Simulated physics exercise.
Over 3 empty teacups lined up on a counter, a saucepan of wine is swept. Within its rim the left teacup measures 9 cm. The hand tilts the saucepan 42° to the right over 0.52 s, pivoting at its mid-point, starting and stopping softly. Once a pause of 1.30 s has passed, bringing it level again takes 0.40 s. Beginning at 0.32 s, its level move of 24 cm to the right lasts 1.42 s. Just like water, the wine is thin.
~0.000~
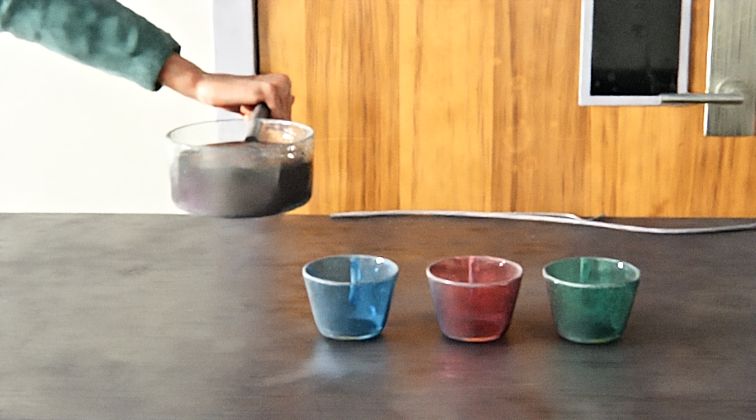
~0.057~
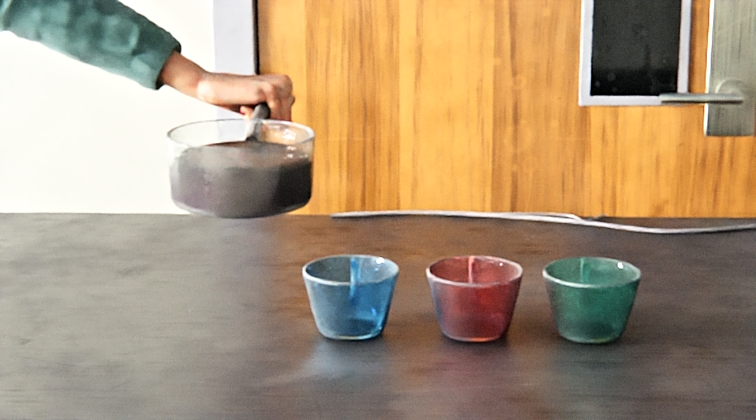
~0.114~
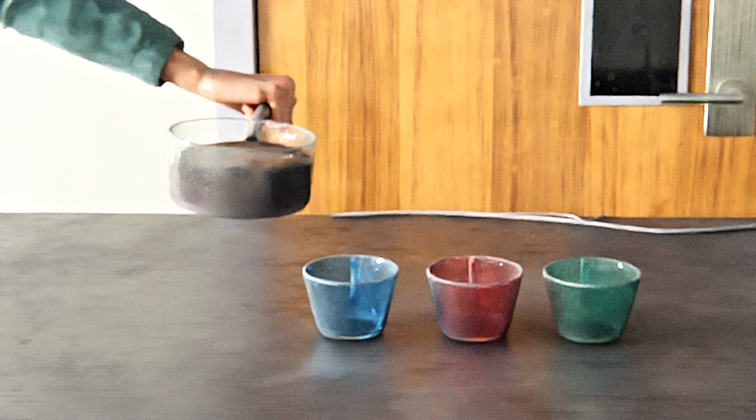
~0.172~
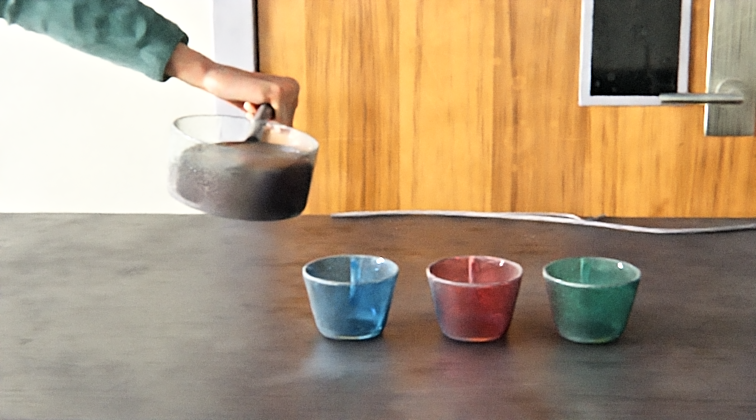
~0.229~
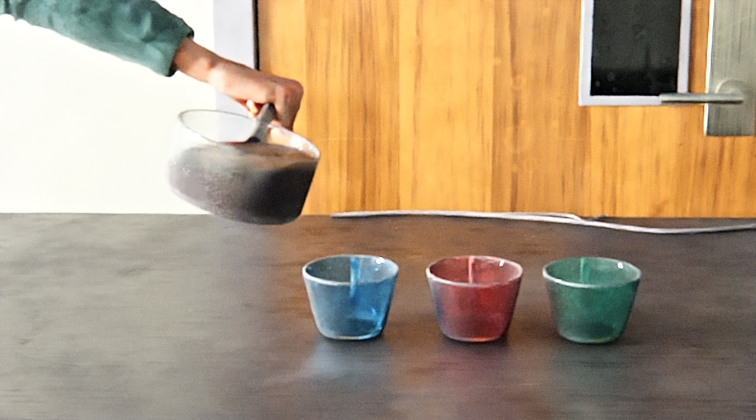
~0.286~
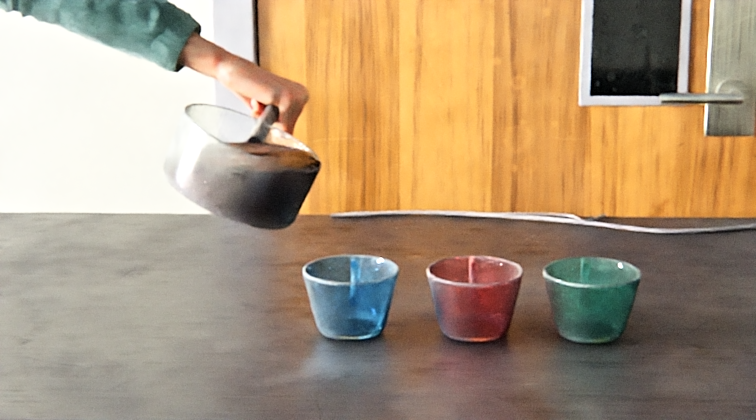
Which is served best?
That would be the one between the other two.
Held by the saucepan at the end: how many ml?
It ends up holding near 310 ml.
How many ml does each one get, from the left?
You'd see around 70 ml on the left, around 130 ml in the middle and around 80 ml on the right.
By 0.83 s the tilt is 42° and from the left they hold 70 ml, 15 ml, 0 ml, the saucepan 490 ml, and 100 ml is on the counter.
By 1.23 s the tilt is 42° and from the left they hold 70 ml, 125 ml, 0 ml, the saucepan 390 ml, and 140 ml is on the counter.
By 1.65 s the tilt is 42° and from the left they hold 70 ml, 130 ml, 45 ml, the saucepan 325 ml, and 165 ml is on the counter.
By 2.10 s the tilt is 9° and from the left they hold 70 ml, 130 ml, 85 ml, the saucepan 305 ml, and 170 ml is on the counter.
At rest from the left they hold 70 ml, 130 ml, 85 ml, the saucepan 305 ml, and 170 ml is on the counter.
